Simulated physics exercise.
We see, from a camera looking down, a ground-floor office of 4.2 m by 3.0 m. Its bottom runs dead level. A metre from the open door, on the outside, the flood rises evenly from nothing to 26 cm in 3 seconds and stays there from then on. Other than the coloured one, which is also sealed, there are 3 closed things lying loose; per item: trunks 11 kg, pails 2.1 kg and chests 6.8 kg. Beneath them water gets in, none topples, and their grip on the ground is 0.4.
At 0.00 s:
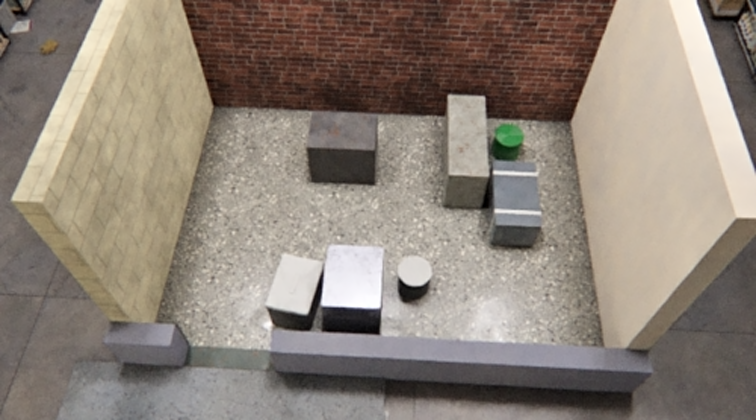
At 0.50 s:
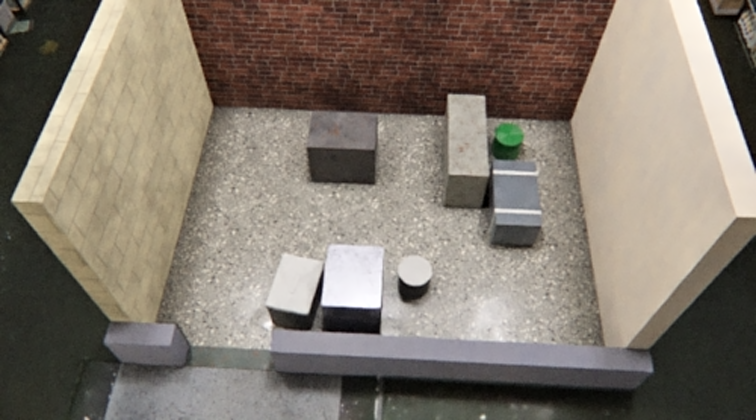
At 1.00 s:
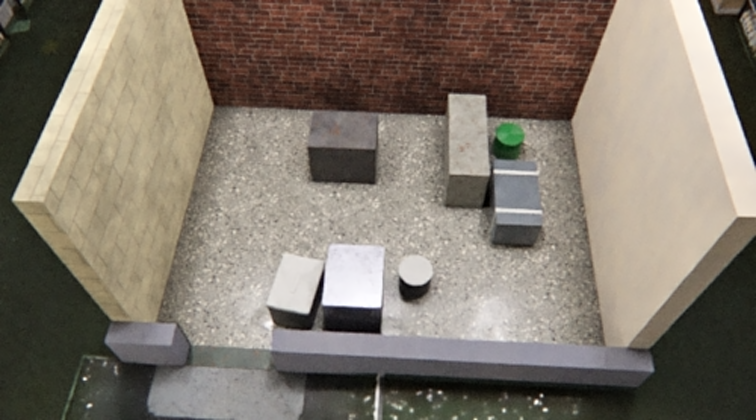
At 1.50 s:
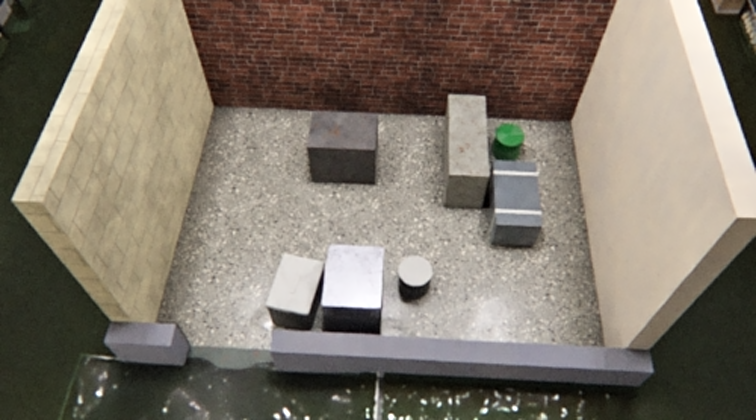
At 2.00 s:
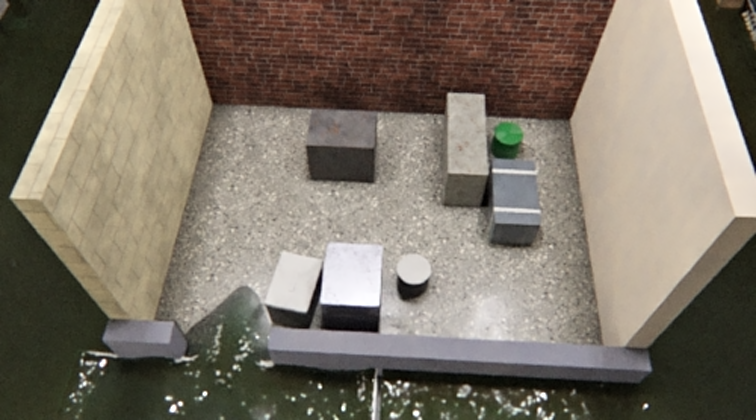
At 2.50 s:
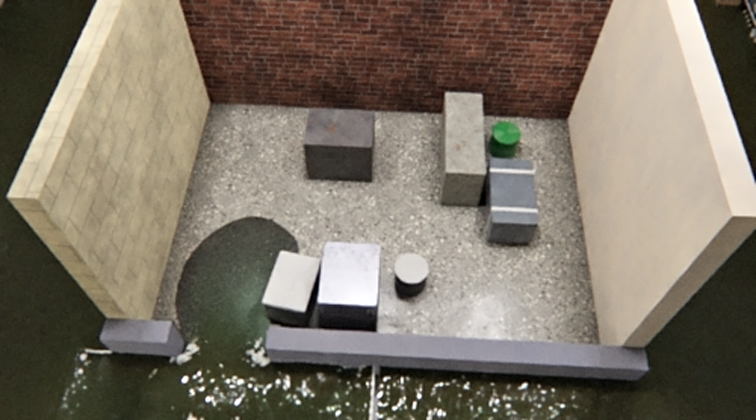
A roofless room with a brick back wall, a pale yellow block wall at left and a cream wall at right is seen from above. Grey boxes and blocks, a small grey cylinder and a green pail at right stand on its speckled floor. Dark water spreads outside, then enters through the front-left gap and fans across the floor, while the objects stay still and the view shifts very slightly.
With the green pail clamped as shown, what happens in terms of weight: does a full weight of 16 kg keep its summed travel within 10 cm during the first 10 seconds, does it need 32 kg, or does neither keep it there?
16 kg keeps it there.
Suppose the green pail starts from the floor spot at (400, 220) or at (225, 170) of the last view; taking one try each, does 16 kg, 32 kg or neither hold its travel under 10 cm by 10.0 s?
For the first spot only the heavier suffices, for the second only the heavier suffices.
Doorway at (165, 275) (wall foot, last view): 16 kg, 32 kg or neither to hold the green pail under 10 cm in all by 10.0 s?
The light one suffices.
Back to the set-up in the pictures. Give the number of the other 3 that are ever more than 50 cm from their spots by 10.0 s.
I make it 1.
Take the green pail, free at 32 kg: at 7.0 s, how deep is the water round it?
Around 1 cm.
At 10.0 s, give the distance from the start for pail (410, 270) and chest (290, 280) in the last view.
In turn: 60 cm, 40 cm.
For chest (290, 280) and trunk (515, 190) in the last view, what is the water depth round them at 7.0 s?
First about 4 cm, second about 1 cm.
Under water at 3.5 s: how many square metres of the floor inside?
That flooded area is roughly 4.5 m2.
After 3.5 s the green pail would be 0 cm from its start with 16 kg and 0 cm from its start with 32 kg; 0 cm of water round it then.
After 4.5 s the green pail would be 0 cm from its start with 16 kg and 0 cm from its start with 32 kg; 0 cm of water round it then.
After 7.0 s the green pail would be 0 cm from its start with 16 kg and 0 cm from its start with 32 kg; 1 cm of water round it then.
After 10.0 s the green pail would be 0 cm from its start with 16 kg and 0 cm from its start with 32 kg; 3 cm of water round it then.
